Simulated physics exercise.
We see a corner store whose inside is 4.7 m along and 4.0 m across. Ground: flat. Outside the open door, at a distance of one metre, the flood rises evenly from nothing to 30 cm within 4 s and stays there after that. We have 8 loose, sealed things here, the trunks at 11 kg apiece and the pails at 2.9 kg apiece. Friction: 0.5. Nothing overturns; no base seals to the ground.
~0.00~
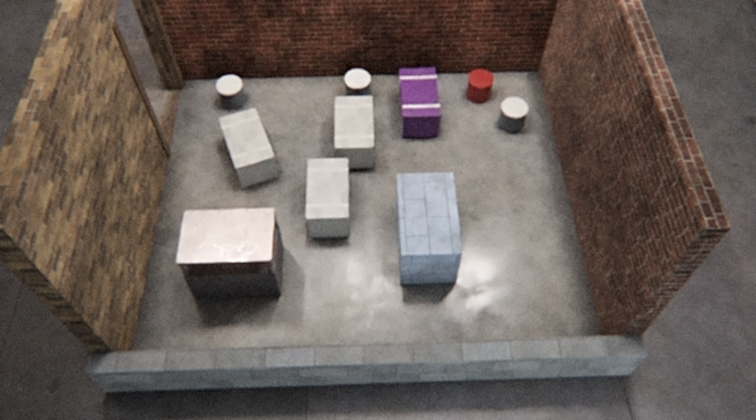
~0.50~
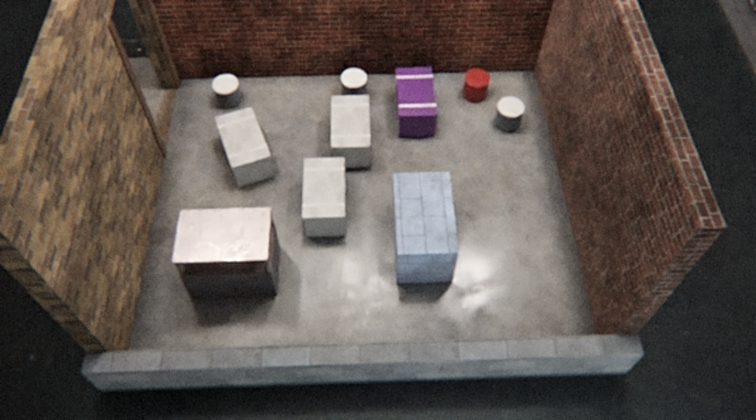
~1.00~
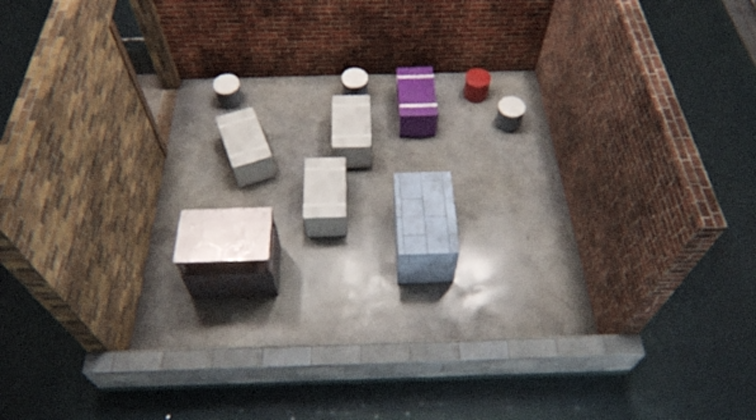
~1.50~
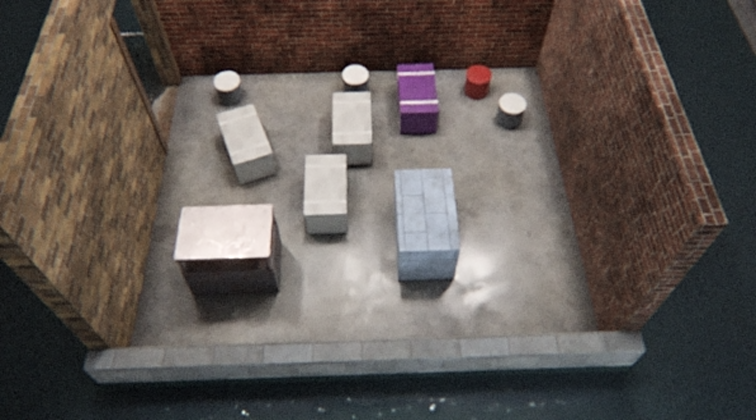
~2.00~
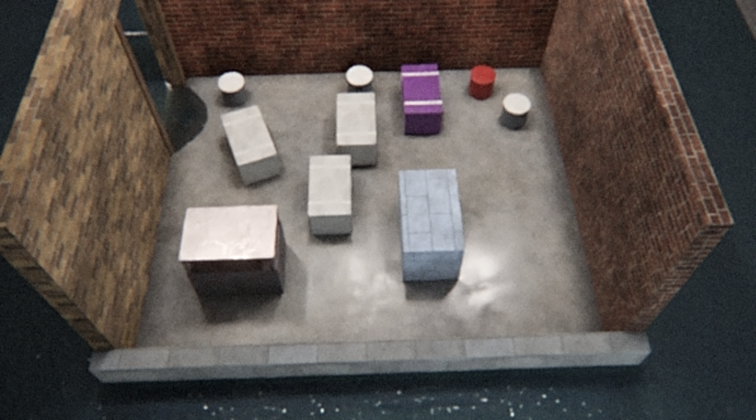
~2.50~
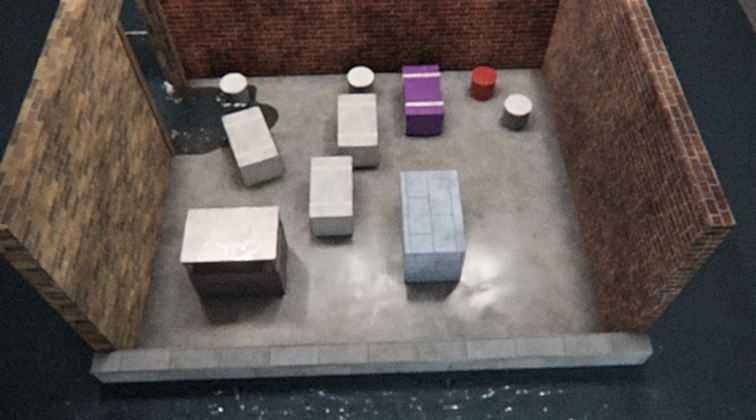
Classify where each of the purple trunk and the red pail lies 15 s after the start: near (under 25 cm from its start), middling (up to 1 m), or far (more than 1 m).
Purple trunk: Far, red pail: Far.
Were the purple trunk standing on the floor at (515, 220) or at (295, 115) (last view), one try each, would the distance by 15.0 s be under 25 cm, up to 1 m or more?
Try one: Large displacement; try two: Large displacement.
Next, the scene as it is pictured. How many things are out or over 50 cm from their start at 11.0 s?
I make it 8 by then.
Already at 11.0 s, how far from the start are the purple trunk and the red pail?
About 300 and 300 cm by then.
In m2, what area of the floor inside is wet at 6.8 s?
About 15 m2.
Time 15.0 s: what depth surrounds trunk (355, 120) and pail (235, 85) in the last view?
13 and 17 cm.
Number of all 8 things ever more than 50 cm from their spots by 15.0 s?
Count: 8.
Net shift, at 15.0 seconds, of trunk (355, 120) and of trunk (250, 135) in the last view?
In that order: 250 cm, 100 cm.
After 3.5 s the purple trunk is near (423, 89), 0.0 m from its start, aground; the red pail is near (484, 76), 0.0 m from its start, aground; 0 afloat.
After 6.8 s the purple trunk is near (533, 147), 1.5 m from its start, afloat; the red pail is near (542, 114), 1.0 m from its start, afloat; 8 afloat.
After 11.0 s the purple trunk is near (492, 285), 2.8 m from its start, afloat; the red pail is near (551, 290), 3.1 m from its start, afloat; 8 afloat.
After 15.0 s the purple trunk is near (485, 291), 2.8 m from its start, afloat; the red pail is near (478, 212), 2.2 m from its start, afloat; 8 afloat.
